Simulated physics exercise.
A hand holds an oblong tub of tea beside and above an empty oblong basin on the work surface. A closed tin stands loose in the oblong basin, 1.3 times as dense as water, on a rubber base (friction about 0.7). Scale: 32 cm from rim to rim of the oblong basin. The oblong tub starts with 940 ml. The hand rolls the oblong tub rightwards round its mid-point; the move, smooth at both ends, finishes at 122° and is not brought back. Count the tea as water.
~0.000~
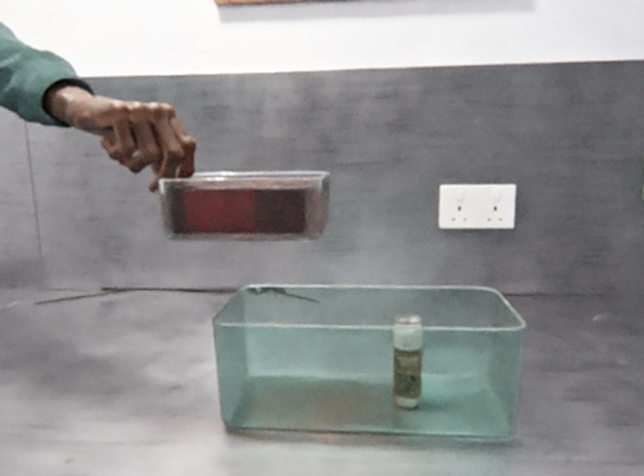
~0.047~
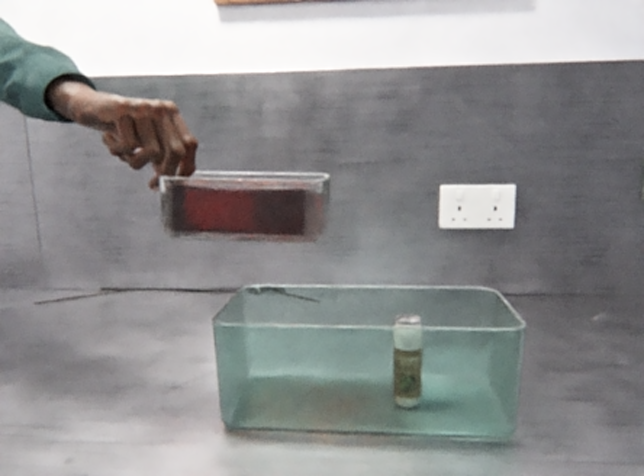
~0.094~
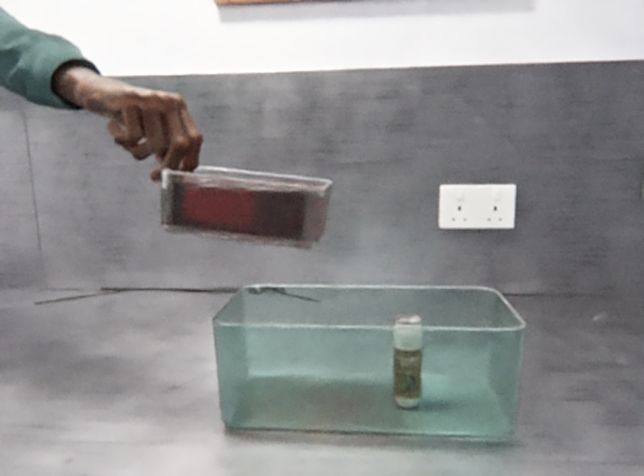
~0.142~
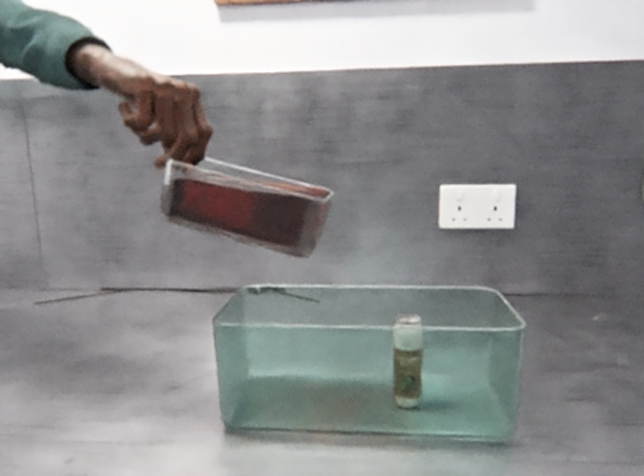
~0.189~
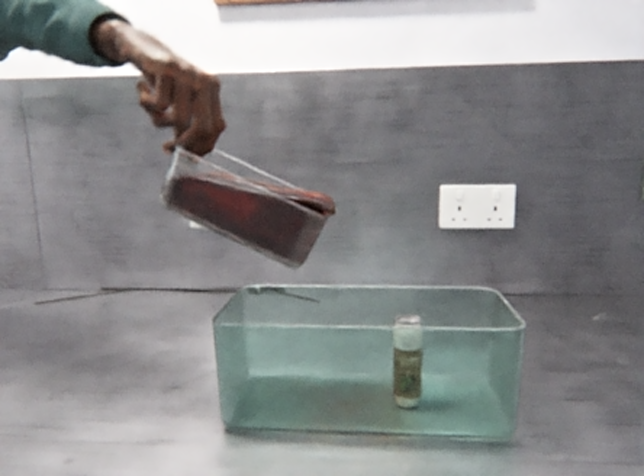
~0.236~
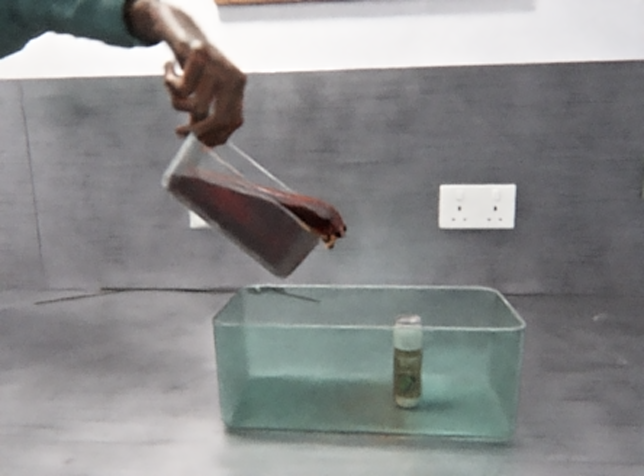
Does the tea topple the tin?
It goes over.
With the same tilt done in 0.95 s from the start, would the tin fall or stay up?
Then it remains upright.
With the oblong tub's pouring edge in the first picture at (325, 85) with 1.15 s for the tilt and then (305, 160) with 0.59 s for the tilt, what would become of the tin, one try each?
First it stays up; then it keeps standing.
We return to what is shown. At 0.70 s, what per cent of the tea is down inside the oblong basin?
About 86 per cent.
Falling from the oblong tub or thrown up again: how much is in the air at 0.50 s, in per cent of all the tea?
Near 10 in a hundred.
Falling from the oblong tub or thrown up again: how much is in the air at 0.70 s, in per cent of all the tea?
Near 10 in a hundred.
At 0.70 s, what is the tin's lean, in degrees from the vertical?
About 0°.
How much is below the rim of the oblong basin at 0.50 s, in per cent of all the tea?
Near 80 in a hundred.
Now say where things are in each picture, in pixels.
In the first frame, it leans 0°; its right rim is at (325, 177); the tea meets the walls at (179, 186) and (324, 184); the oblong basin's rim runs from (228, 304) to (510, 308); the tin's top is at (408, 323).
In the second frame, it leans 2°; its right rim is at (326, 180); the tea meets the walls at (179, 185) and (324, 186).
In the third frame, it leans 7°; its right rim is at (328, 187); the tea meets the walls at (180, 182) and (326, 189).
In the fourth frame, it leans 15°; its right rim is at (329, 198); the tea meets the walls at (182, 179) and (329, 193).
In the fifth frame, it leans 26°; its right rim is at (329, 213); the tea meets the walls at (182, 177) and (325, 202); 4 per cent is over the edge.
In the sixth frame, it leans 39°; its right rim is at (325, 231); the tea meets the walls at (183, 172) and (300, 203); 12 per cent is over the edge.
By 0.50 s the tilt is 111° and 7 per cent is still to pour; the tin stands 1 cm from where it began.
By 0.70 s the tilt is 122° and 0 per cent is still to pour; the tin stands 1 cm from where it began.
By 0.90 s the tilt is 122° and 0 per cent is still to pour; the tin leans 43°.
By 1.12 s the tilt is 122° and 0 per cent is still to pour; the tin lies on its side.
At rest the tin lies on its side.
